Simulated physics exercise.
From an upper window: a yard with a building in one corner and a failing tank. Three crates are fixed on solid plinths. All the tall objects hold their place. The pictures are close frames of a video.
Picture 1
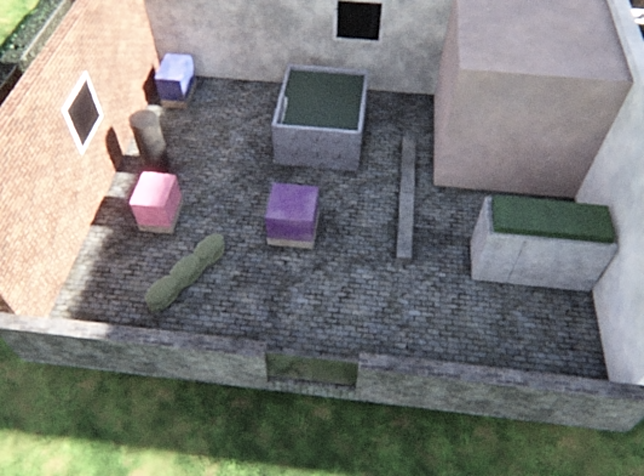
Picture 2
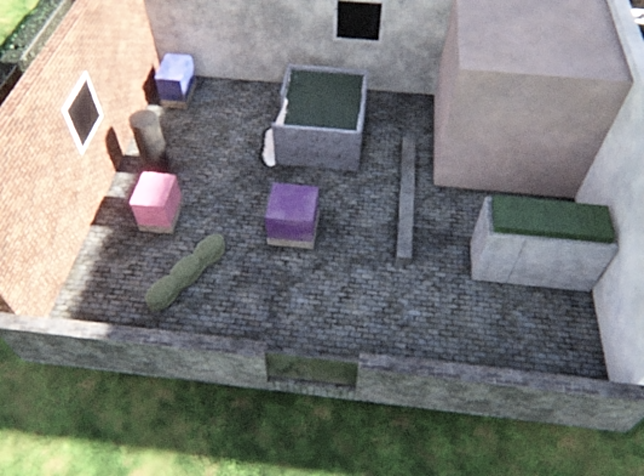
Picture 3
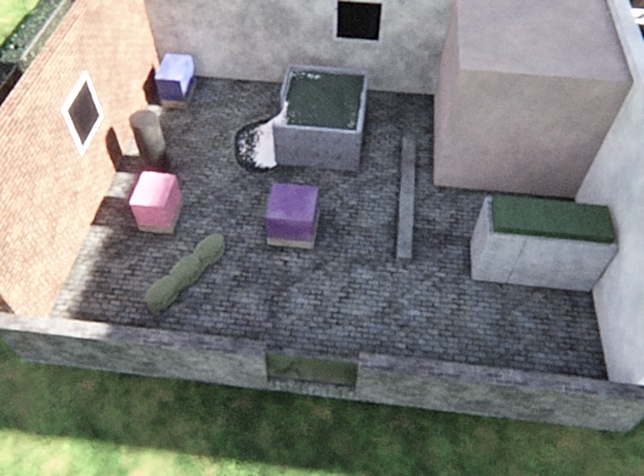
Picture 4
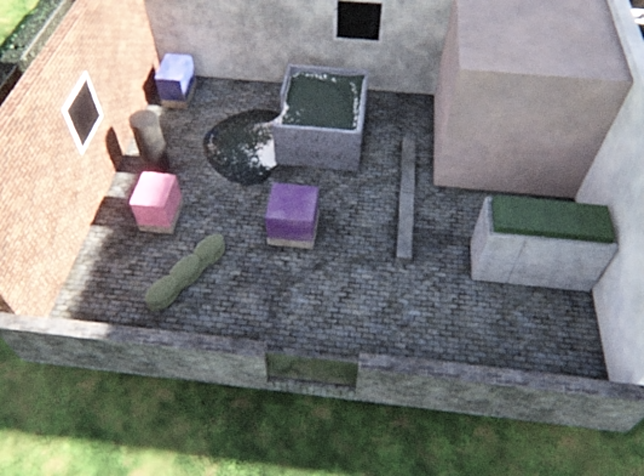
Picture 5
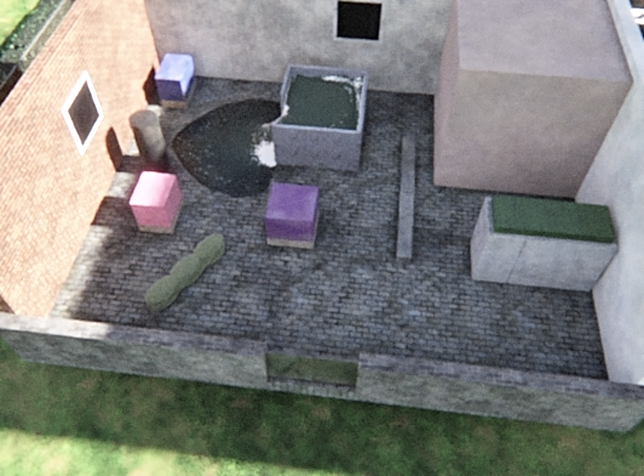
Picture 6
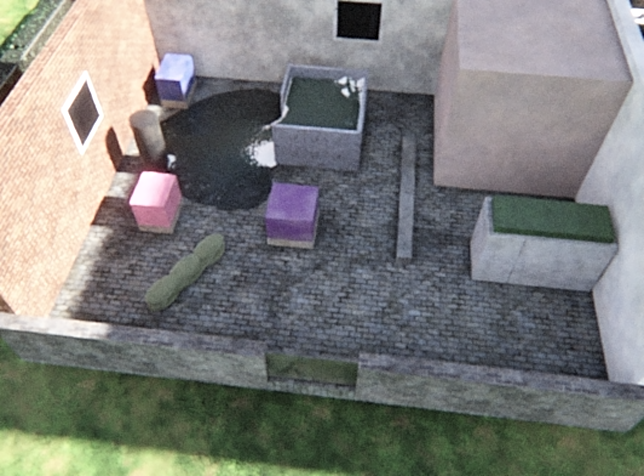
At first, a square stone tank of dark green water sits whole and still in a paved, walled yard among pink, purple and blue blocks. Then water bursts through its left side, foaming white at the gap, and a dark pool spreads leftward across the paving, reaching around the grey cylinder.
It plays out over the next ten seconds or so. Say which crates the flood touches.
In the end: The blue crate gets wet; the purple crate stays dry; the pink crate gets wet.
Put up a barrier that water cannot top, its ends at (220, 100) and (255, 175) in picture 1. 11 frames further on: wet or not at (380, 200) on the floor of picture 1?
Verdict: Flooded.
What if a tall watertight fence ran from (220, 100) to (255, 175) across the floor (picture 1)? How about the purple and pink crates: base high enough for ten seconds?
Then: Purple crate takes water, pink crate is spared.
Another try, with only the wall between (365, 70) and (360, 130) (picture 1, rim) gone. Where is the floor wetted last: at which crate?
The crate marked pink.
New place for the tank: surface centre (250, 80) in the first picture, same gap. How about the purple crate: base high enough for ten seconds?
My reading: The purple one remains dry.
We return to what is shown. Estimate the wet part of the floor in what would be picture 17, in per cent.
I make it 30 per cent.
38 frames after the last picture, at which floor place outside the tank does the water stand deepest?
Close to (65, 281).
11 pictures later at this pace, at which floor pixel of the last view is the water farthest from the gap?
I would point to (43, 328).
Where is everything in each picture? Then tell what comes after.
The first picture shows the water tank at (322, 100) is whole and still.
In the second picture, the front is at (273, 165), out from the gap at (281, 132).
In the third picture, the front is at (242, 133), out from the gap at (281, 135).
In the fourth picture, water pours out at (282, 136) and has run to (208, 146).
In the fifth picture, the front is at (177, 146), out from the gap at (282, 136).
In the sixth picture, the front is at a hidden place, out from the gap at (282, 136).
A moment on, water covers 25 % of the floor; the blue crate water round its plinth, the purple crate not reached, the pink crate water round its plinth.
Next, water covers 30 % of the floor; the blue crate water round its plinth, the purple crate not reached, the pink crate water round its plinth.
Then, water covers 35 % of the floor; the blue crate water round its plinth, the purple crate not reached, the pink crate water round its plinth.
Later, water covers 60 % of the floor; the blue crate water round its plinth, the purple crate water round its plinth, the pink crate water round its plinth.
In the end, water covers 90 % of the floor; the blue crate was topped, the purple crate stayed above the water, the pink crate was topped.
